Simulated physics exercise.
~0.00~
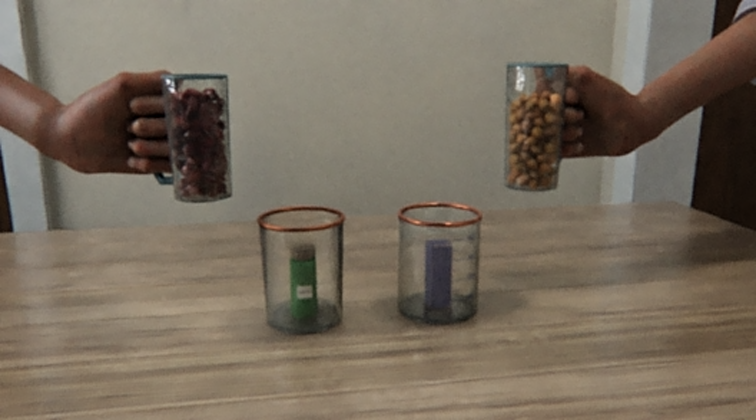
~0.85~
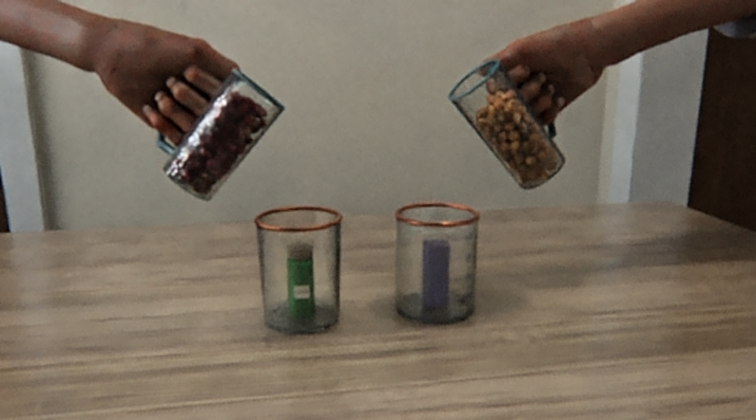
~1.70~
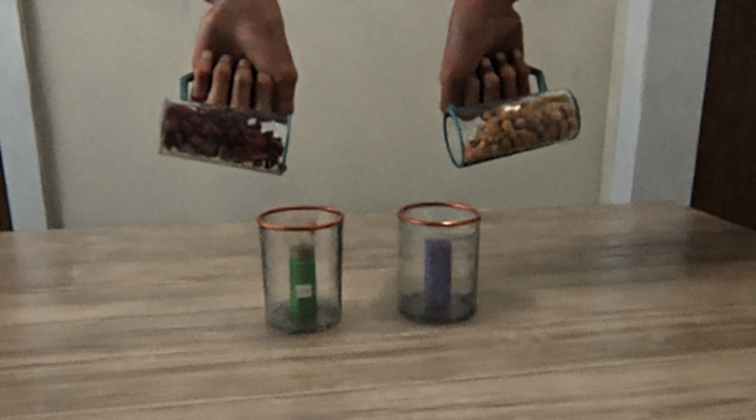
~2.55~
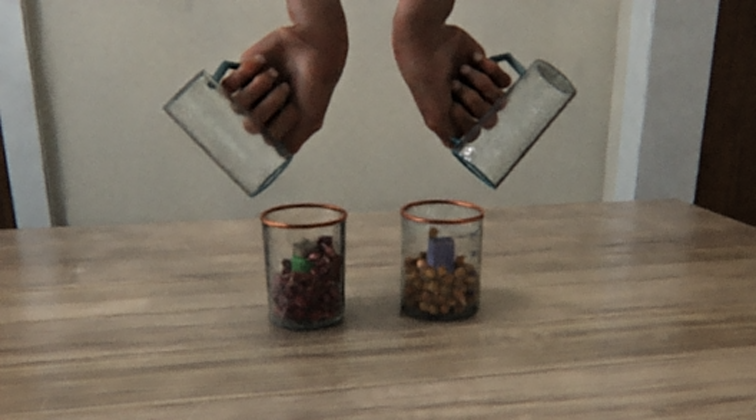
Two hands, one from each side, hold clear handled cups above a pale wooden table, seen from the front by a slightly swaying camera. The left cup holds dark red pieces and the right one yellowish-brown pieces, while below stand two clear, copper-rimmed containers, a green object upright in the left and a purple one in the right. The hands lean the cups inward, then turn them onto their sides. Finally the cups are tipped upside down and emptied. Dark pieces surround the green object and yellowish-brown ones the purple object, both tops still showing.
